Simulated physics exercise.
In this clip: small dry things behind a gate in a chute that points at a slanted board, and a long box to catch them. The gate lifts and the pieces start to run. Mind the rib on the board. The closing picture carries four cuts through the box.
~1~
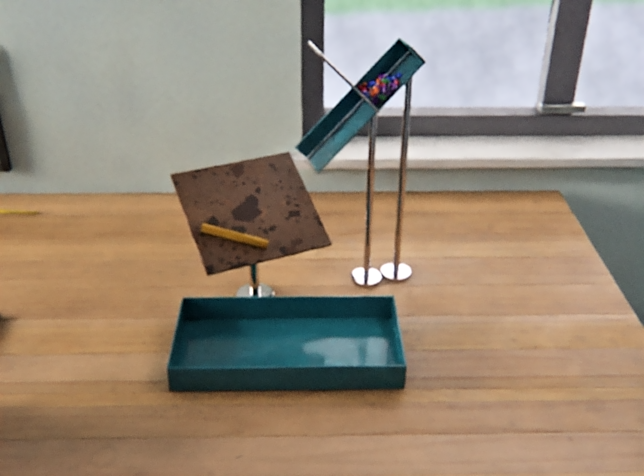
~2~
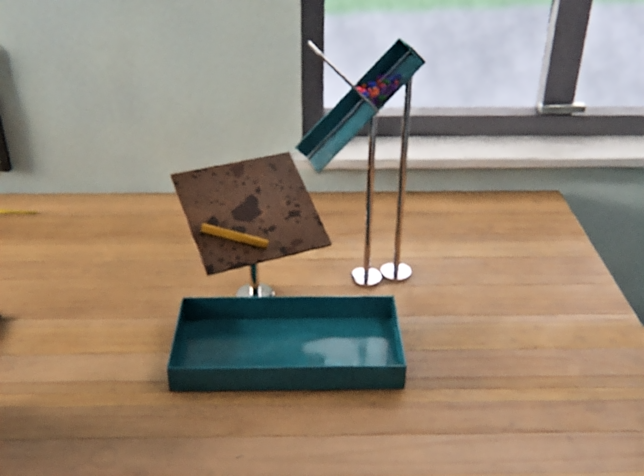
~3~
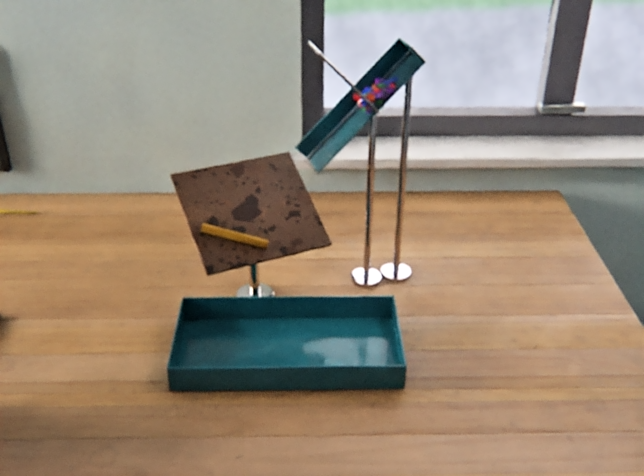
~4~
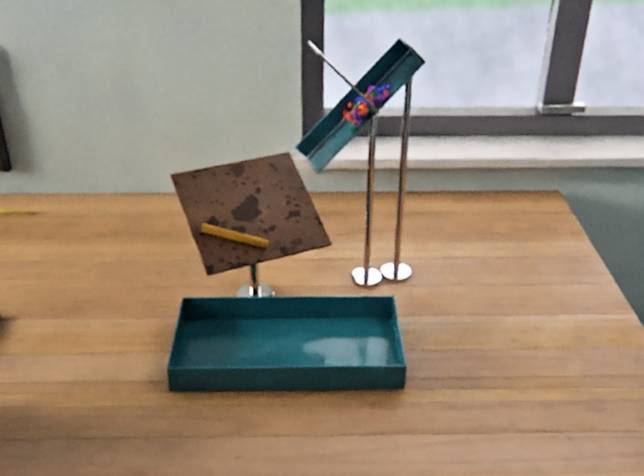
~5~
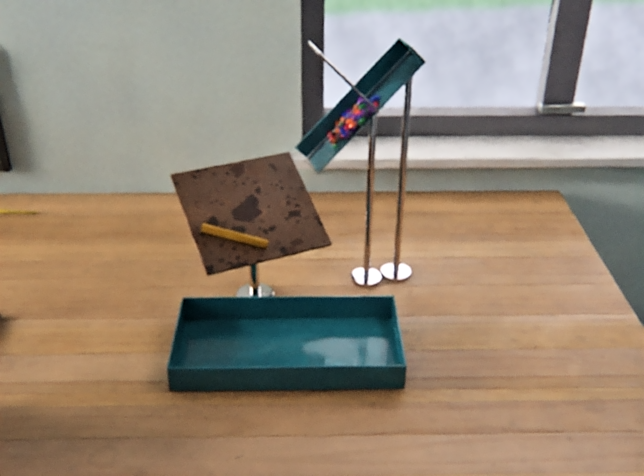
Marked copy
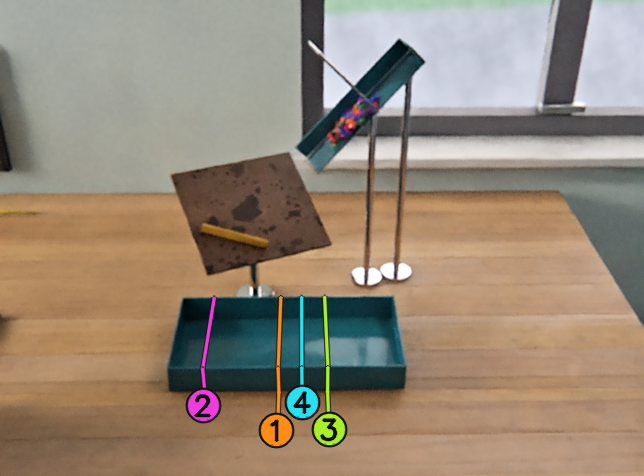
Small multicoloured pieces, mostly red, blue and purple, slide down and leftward in a loose cluster along a sloping teal chute, passing a thin pale rod and nearing the chute's lower end. The chute stands on two slim metal posts at right, behind a tilted dark brown, blotched board with a yellowish rib and an empty teal box in front. The fixed, slightly raised view shows a wooden table before a pale wall and window, and all else stays still.
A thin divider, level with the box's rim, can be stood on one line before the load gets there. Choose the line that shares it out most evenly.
4 beats the others.
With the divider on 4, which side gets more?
The left side.
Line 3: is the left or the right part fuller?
Left.
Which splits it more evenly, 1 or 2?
1.
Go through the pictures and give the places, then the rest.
Load behind the gate at (379, 89), jelly beans; lip of the chute at (314, 166), sloping fairly steeply, in the first picture.
Middle of the board at (251, 209), tilted fairly steeply; middle of its low edge at (272, 259); of its high edge at (232, 162), in the second picture.
Front corners of the box at (167, 368) and (406, 365), empty; front of the load at (364, 109), in the third picture.
Middle of the load at (367, 103); its front at (353, 129), about a third of the way to the lip; rib from (202, 224) to (269, 241), in the fourth picture.
Middle of the load at (356, 116); its front at (335, 146), about two thirds of the way to the lip, in the fifth picture.
On the marked copy, line 1 crosses the front rim at (278, 367); line 2 crosses the front rim at (202, 368); line 3 crosses the front rim at (327, 366); line 4 crosses the front rim at (301, 367).
With 1, of what is caught, a small part on the left of the divider, most on the right.
With 2, of what is caught, none on the left of the divider, all on the right.
With 3, of what is caught, nearly all on the left of the divider, a small part on the right.
With 4, of what is caught, about two thirds on the left of the divider, about a third on the right.
